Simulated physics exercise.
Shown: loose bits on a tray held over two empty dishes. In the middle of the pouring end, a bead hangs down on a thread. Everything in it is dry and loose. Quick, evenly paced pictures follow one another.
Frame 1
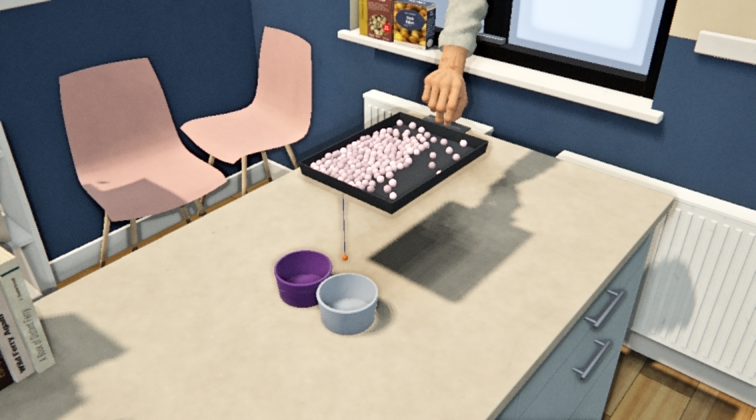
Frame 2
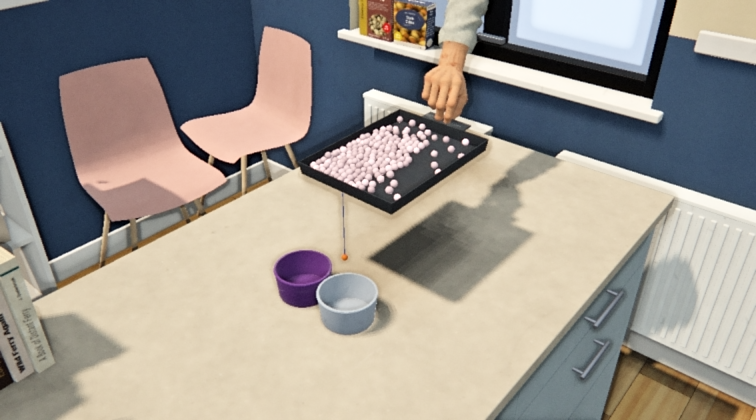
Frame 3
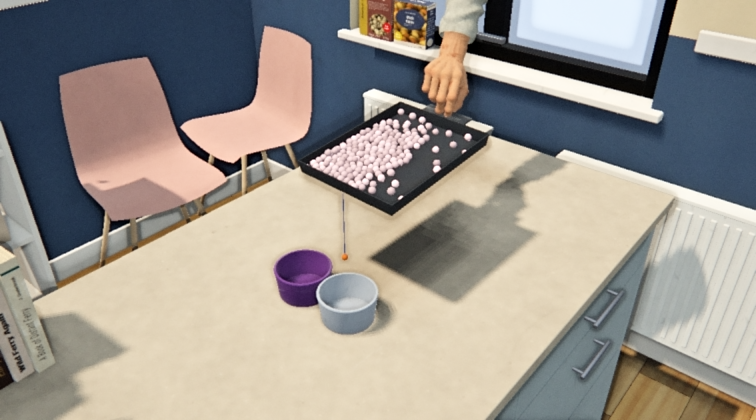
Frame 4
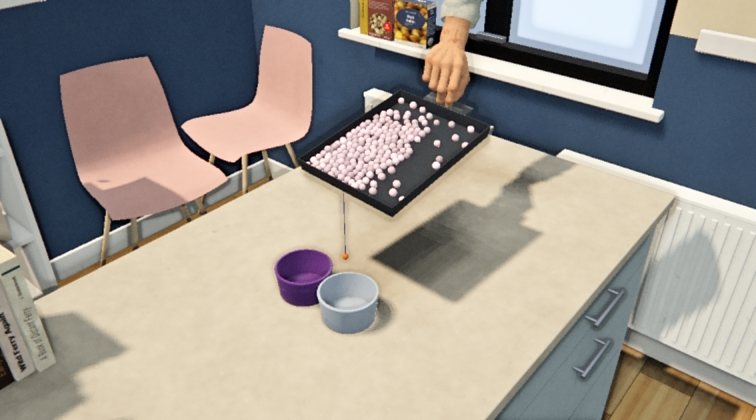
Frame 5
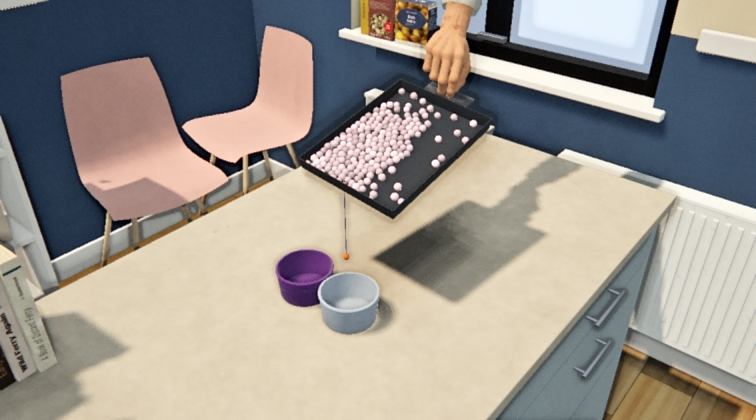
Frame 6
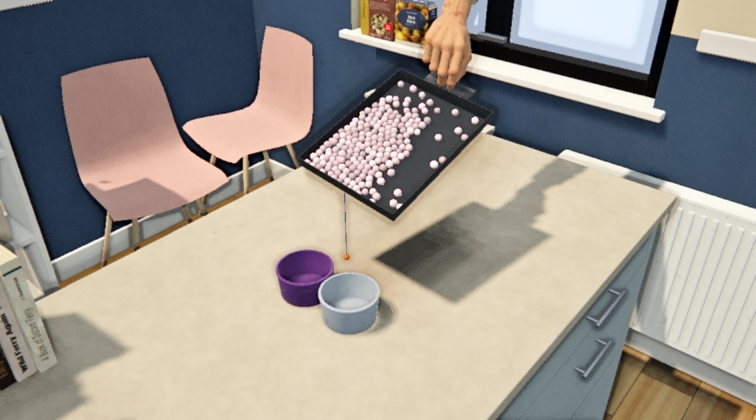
A hand raised the far end of a dark tray of small pale pink balls above a counter, tilting it gradually more steeply, while the purple and grey-blue bowls below stayed empty and still.
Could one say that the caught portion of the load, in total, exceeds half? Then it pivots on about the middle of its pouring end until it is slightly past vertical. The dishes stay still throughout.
No, it falls short of half.
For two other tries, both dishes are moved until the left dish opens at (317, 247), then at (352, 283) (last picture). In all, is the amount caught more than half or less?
For the two tries in order: Not as much as half, exceeding half.
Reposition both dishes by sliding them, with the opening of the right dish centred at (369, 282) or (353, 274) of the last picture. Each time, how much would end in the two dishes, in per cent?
Around 40 % followed by around 10 %.
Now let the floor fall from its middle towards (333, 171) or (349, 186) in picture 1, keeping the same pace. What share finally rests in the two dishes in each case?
The first try gives close to 30 per cent, the second close to 70 per cent.
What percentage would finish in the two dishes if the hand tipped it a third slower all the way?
Around 30 in every hundred.
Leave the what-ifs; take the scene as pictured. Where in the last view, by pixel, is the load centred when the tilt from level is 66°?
About (377, 185).
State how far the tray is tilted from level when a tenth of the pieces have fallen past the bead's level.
Angle reached: About 80°.
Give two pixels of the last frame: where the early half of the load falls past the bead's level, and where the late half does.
(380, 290) first, (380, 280) later.
Soon after the last picture, tray tipped steeply; nearly all on the tray; a stray few in the right dish; a stray few outside both; a small part in the air.
A little later, tray tipped past a quarter turn; a small part on the tray; about a quarter in the right dish; a stray few in the left dish; about half outside both; about a quarter in the air.
Later still, tray tipped past a quarter turn; about a quarter in the right dish; a stray few in the left dish; about two thirds outside both.
By the end, tray tipped past a quarter turn; about a quarter in the right dish; a stray few in the left dish; about two thirds outside both.
